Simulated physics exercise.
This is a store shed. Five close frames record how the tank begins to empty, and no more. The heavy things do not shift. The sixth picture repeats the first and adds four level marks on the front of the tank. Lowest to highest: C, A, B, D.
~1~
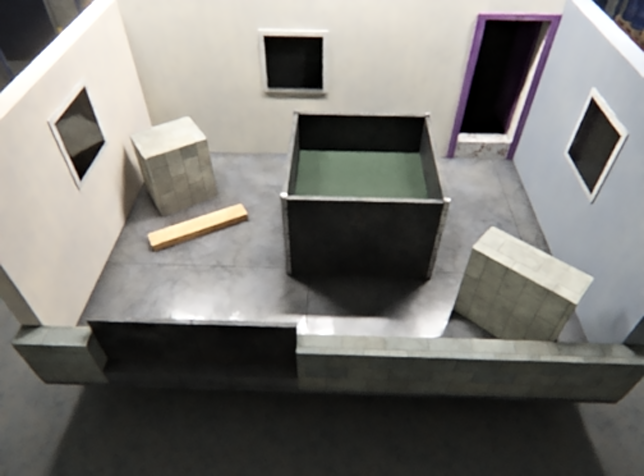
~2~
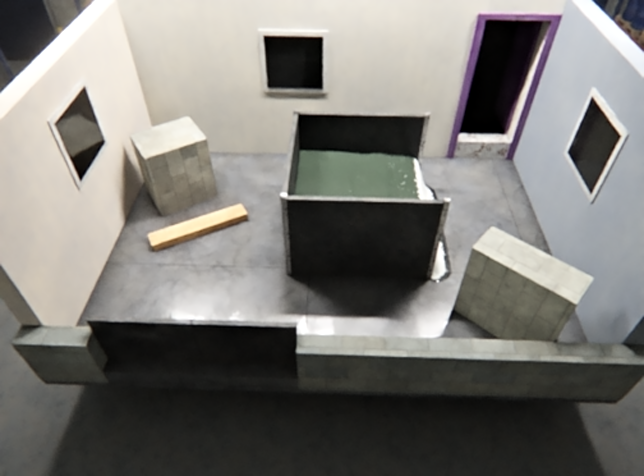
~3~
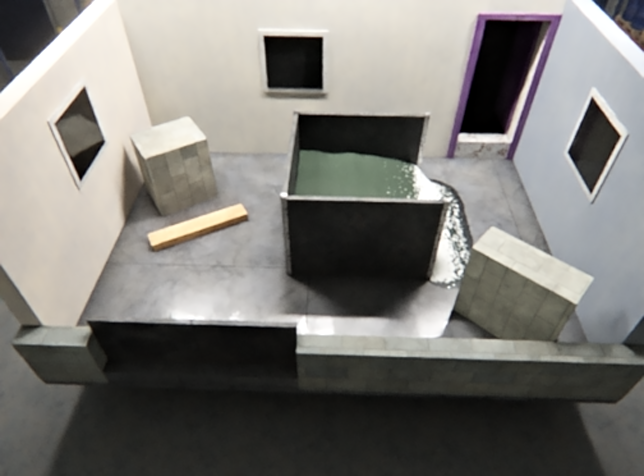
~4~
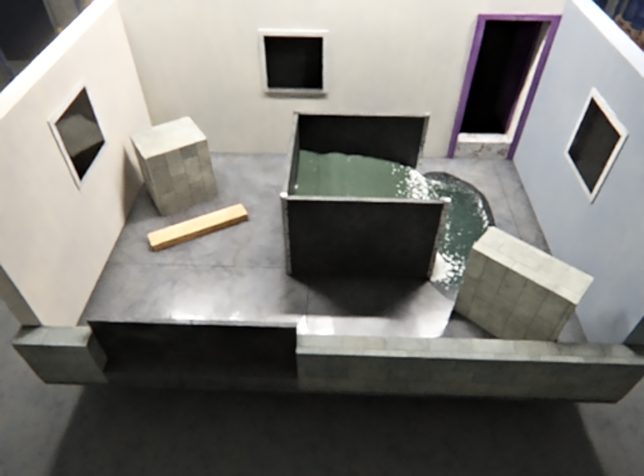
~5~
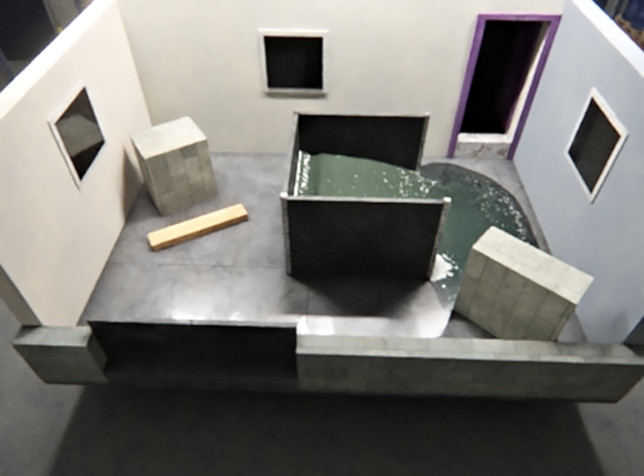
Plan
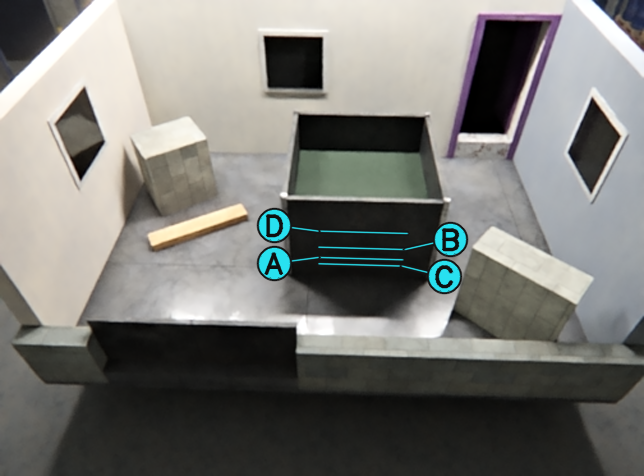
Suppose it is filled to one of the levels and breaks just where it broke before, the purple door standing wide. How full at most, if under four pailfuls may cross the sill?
It is B.
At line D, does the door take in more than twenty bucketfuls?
No, less.
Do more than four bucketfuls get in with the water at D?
Yes, that goes wrong.
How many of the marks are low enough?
Three of them.
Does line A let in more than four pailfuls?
No, that is safe.
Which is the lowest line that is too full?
D.
On the marked copy, A at (360, 258); B at (361, 248); C at (360, 264); D at (362, 232); from the bottom up C, A, B, D.
With A, nothing gets over.
With B, a splash gets over, under a bucket.
With C, nothing gets over.
With D, about 8 bucketfuls get in.
